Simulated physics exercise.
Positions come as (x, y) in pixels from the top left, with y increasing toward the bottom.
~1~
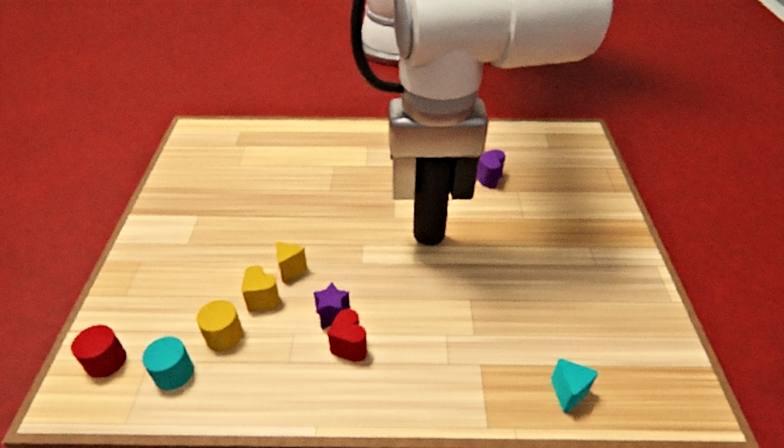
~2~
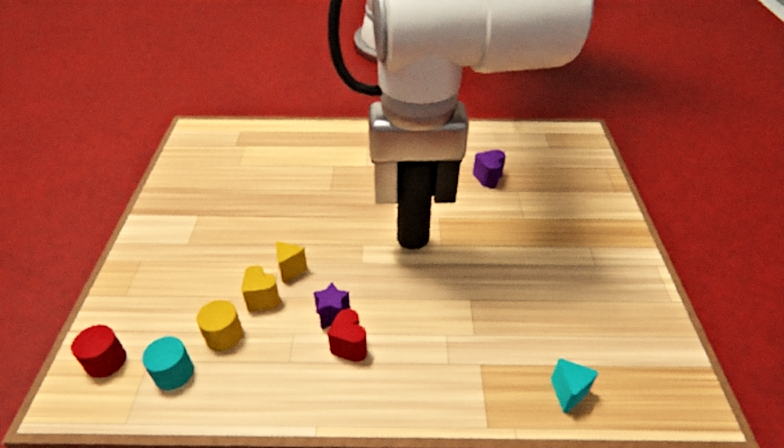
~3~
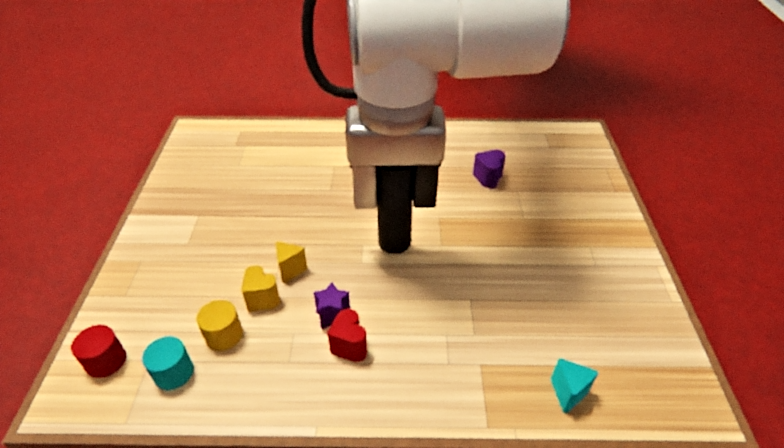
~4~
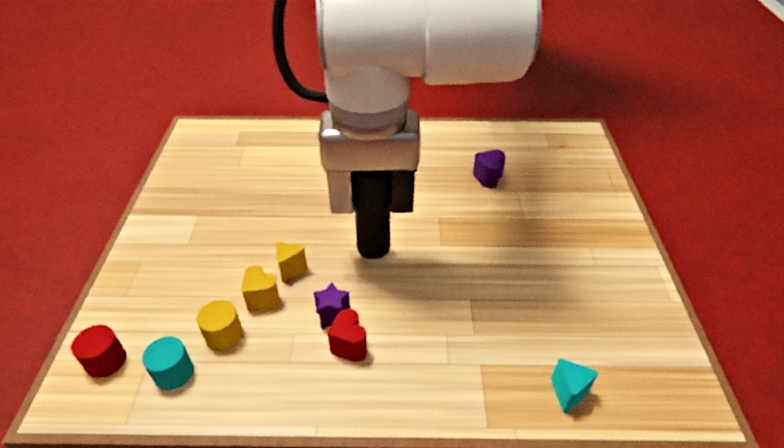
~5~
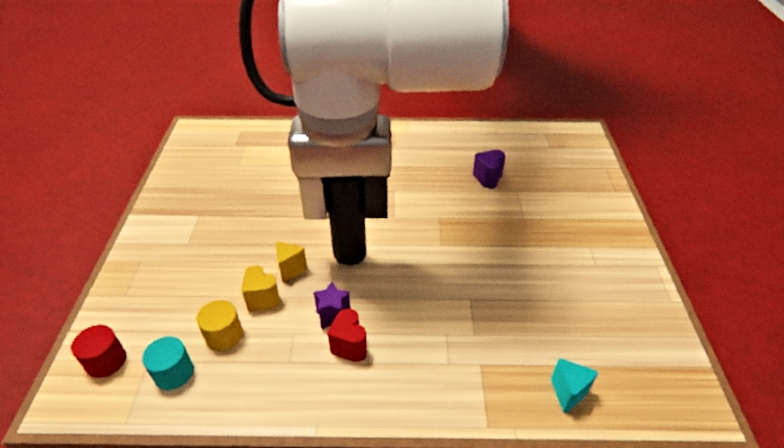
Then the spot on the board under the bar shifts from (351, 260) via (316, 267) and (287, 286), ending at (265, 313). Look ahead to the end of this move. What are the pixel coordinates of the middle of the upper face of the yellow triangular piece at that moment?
Expect it around (255, 257).
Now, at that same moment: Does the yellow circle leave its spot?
I believe so.
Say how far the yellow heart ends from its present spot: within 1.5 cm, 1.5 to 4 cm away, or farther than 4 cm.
Overall it shifts between 1.5 and 4 cm.
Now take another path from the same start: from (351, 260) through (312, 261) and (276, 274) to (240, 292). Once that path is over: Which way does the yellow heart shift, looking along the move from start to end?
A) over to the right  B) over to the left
The one that fits is B, over to the left.
What follows on the original path. One third of the way, bar at (314, 260); yellow triangular piece at (277, 252).
Two thirds of the way, bar at (285, 280); yellow heart at (253, 282); yellow triangular piece at (256, 257), turned 70° clockwise.
At the end, bar at (263, 306); yellow circle at (205, 321); yellow heart at (227, 295), turned 50° clockwise; yellow triangular piece at (255, 258), turned 85° clockwise; purple star-shaped block not moved.
